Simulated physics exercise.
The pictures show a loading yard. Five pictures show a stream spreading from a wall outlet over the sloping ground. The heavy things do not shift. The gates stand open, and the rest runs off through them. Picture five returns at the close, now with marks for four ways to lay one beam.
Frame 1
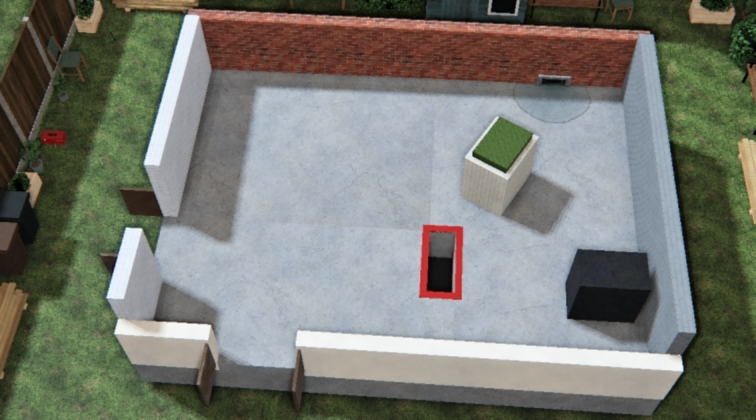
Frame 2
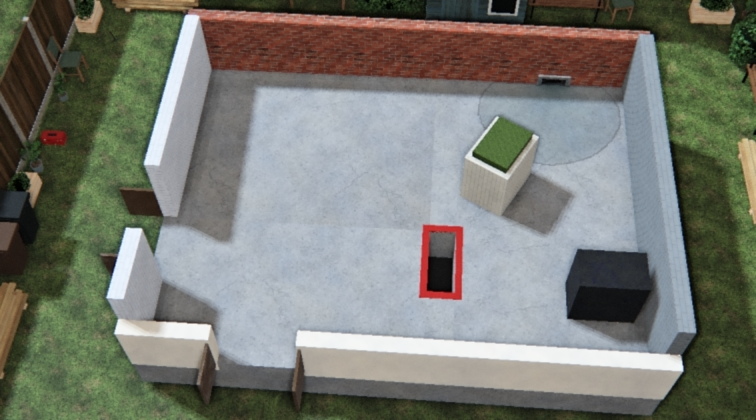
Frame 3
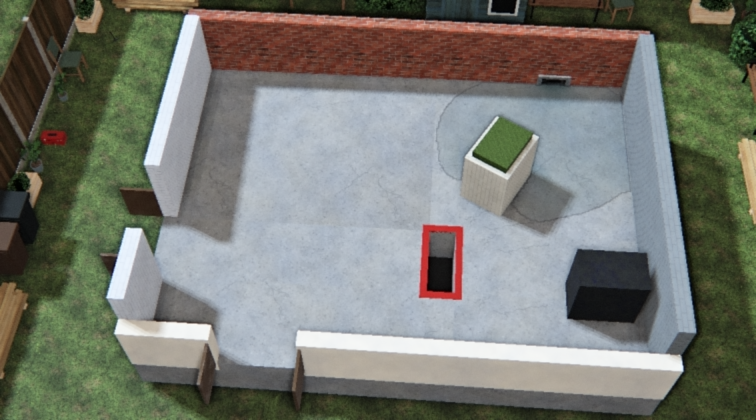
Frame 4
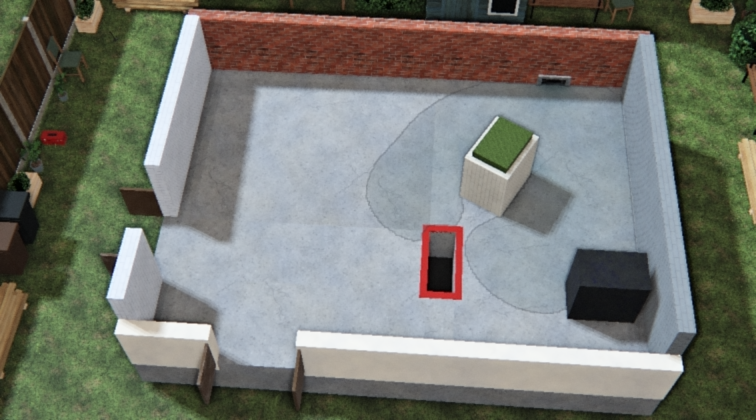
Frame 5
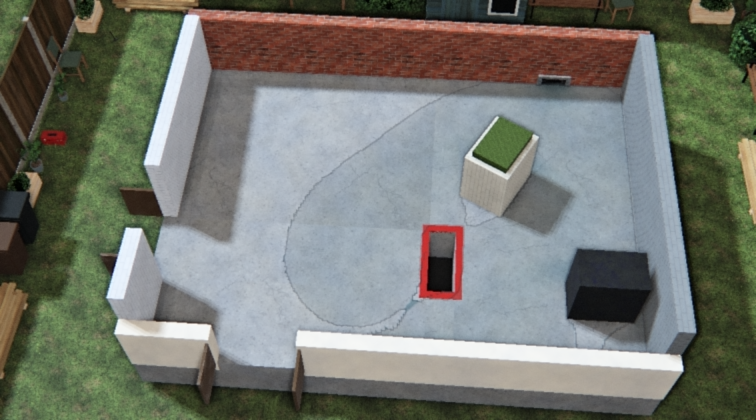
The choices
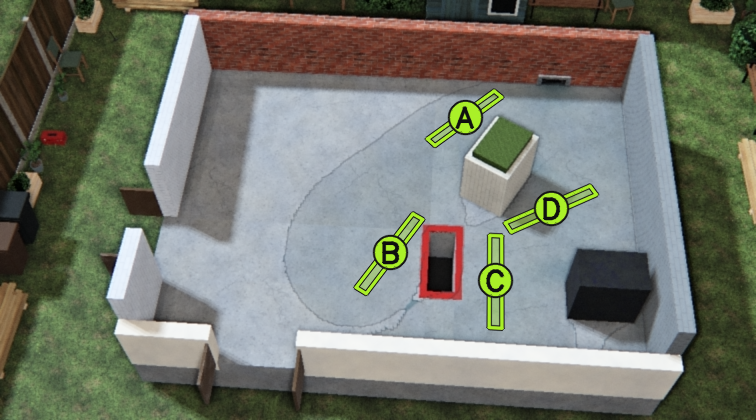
Shallow water spreading from a wall outlet across a walled concrete yard, passing around a grass-topped block and reaching a red-rimmed gully.
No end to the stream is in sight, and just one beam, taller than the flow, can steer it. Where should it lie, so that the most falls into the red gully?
Use place D.
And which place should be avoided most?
The answer is C.
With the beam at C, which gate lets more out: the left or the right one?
More leaves on the right.
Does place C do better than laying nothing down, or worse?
Worse.
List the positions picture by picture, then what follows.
The first picture shows outfall at (554, 81); red gully at (442, 261); open gate at (261, 352); open gate at (170, 247); 2 % of the ground under water, visible out to (550, 118); red gully still dry.
In the second picture, 9 % of the ground under water, visible out to (548, 160); red gully still dry.
In the third picture, 18 % of the ground under water, visible out to (522, 210); red gully still dry.
In the fourth picture, 33 % of the ground under water, visible out to (543, 305); red gully still dry.
In the fifth picture, 51 % of the ground under water, visible out to (320, 313); red gully taking water.
In lime, A from (431, 142) to (497, 94); B from (361, 290) to (417, 216); C from (495, 327) to (495, 235); D from (508, 227) to (593, 190).
Choosing A, about 14 % of the stream goes into the red gully, about 85 % out by the gates.
Choosing B, about 16 % of the stream goes into the red gully, about 84 % out by the gates.
Choosing C, about 8 % of the stream goes into the red gully, about 90 % out by the gates.
Choosing D, about 24 % of the stream goes into the red gully, about 75 % out by the gates.
